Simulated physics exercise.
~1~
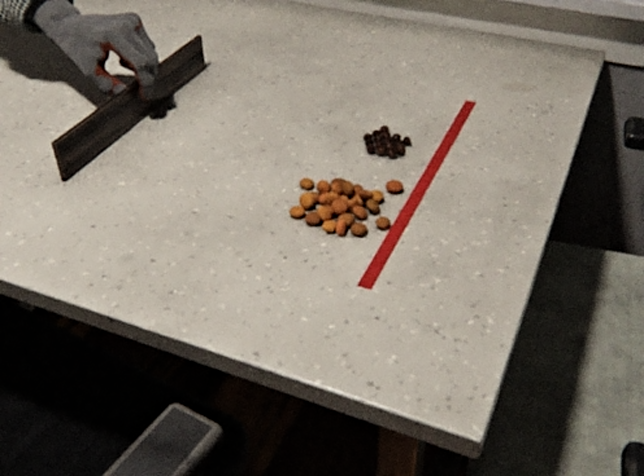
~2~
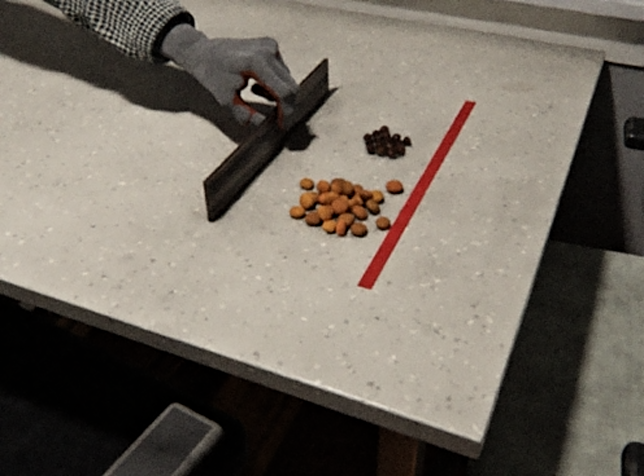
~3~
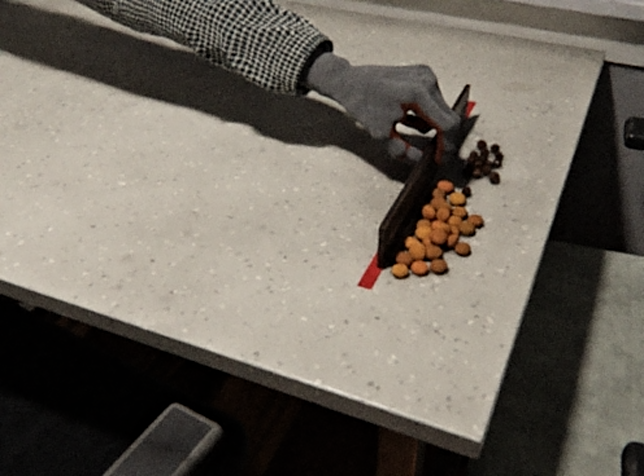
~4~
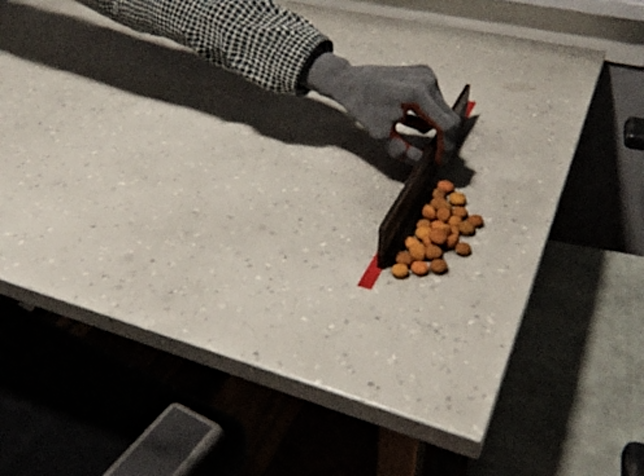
On a speckled tabletop, a hand pushes a dark strip right to red tape, shifting two heaps; the small dark one disappears.
